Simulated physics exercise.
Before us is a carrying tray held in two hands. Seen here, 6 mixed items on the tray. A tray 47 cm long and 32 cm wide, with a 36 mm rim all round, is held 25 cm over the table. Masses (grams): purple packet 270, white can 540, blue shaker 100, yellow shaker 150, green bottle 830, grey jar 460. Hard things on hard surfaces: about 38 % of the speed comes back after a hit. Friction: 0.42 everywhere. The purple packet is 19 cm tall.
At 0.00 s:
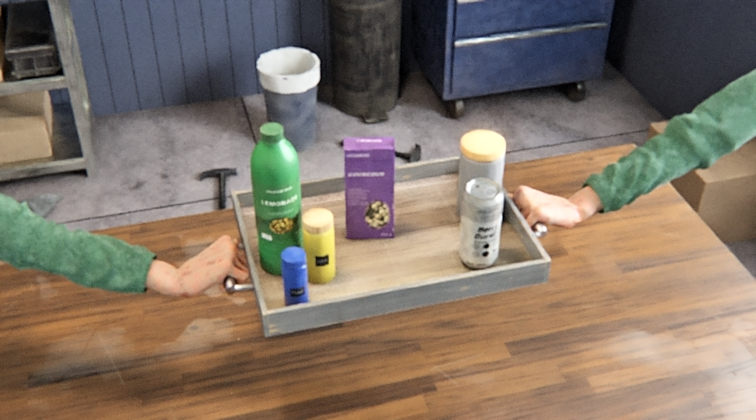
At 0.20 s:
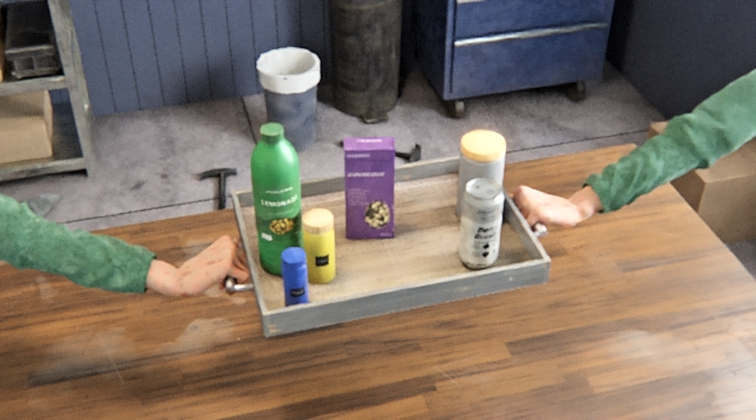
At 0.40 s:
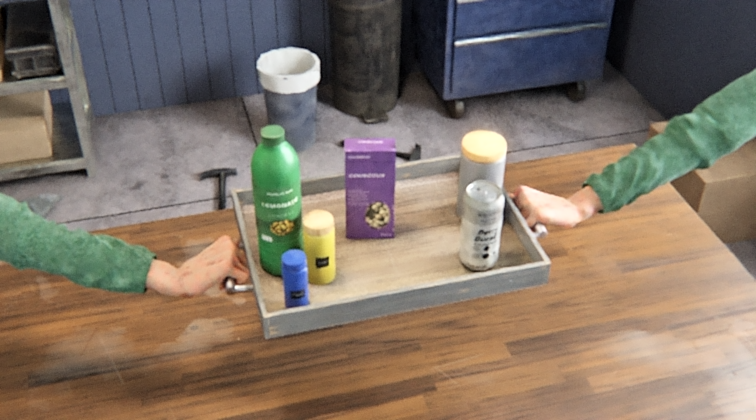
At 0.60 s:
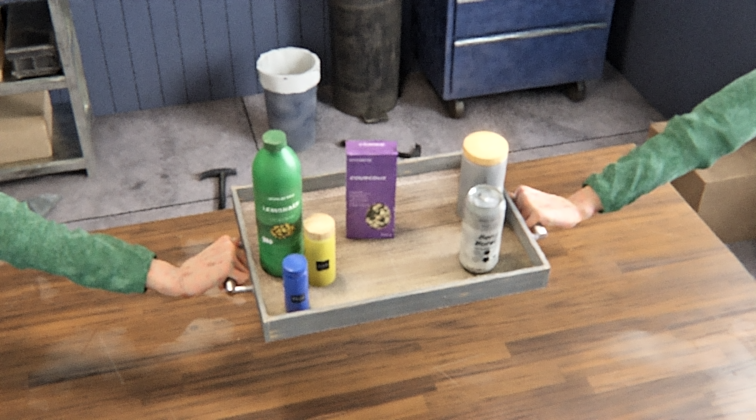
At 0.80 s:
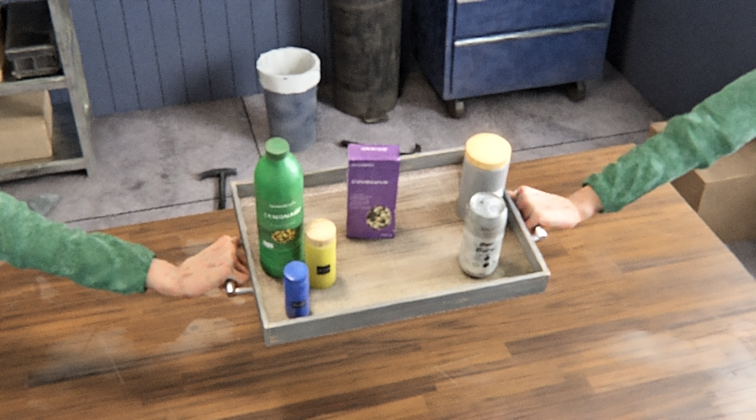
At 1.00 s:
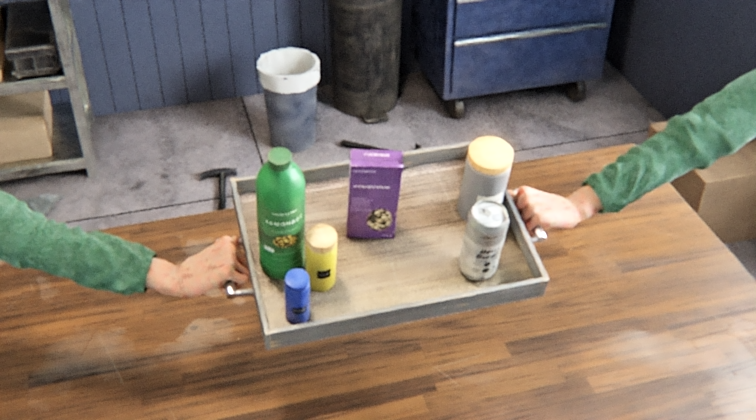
In a workshop, two hands held a wooden tray of bottles, shakers, a can, a jar and a purple packet above a table, then slowly tilted its near edge down while the items stayed upright on it.
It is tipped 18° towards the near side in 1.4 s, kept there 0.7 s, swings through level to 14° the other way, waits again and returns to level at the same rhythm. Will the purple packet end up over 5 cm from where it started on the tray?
The purple packet leaves its spot.
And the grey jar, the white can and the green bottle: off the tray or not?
The grey jar is still on the tray; the white can ends on the tray; the green bottle ends off the tray.
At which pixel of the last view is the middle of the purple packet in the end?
At about (363, 263).
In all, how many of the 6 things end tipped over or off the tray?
In all, 4.
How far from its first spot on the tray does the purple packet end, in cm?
About 14 cm.
Around 2.20 s, tray tilted 18°, near edge down; purple packet tipped 75° against what carries it near (371, 292); green bottle on its side; blue shaker tipped 66° against what carries it.
Around 3.00 s, tray tilted 2°, far edge down; green bottle now off the tray; purple packet tipped 75° against what carries it near (369, 268); yellow shaker tipped 63° against what carries it.
Finally (6.8 s), off the tray, green bottle; on their side or leaning hard on the tray, purple packet, blue shaker and yellow shaker; the other 2 still in place (within 5 cm). Final places as that camera would see them, purple packet near (363, 263).
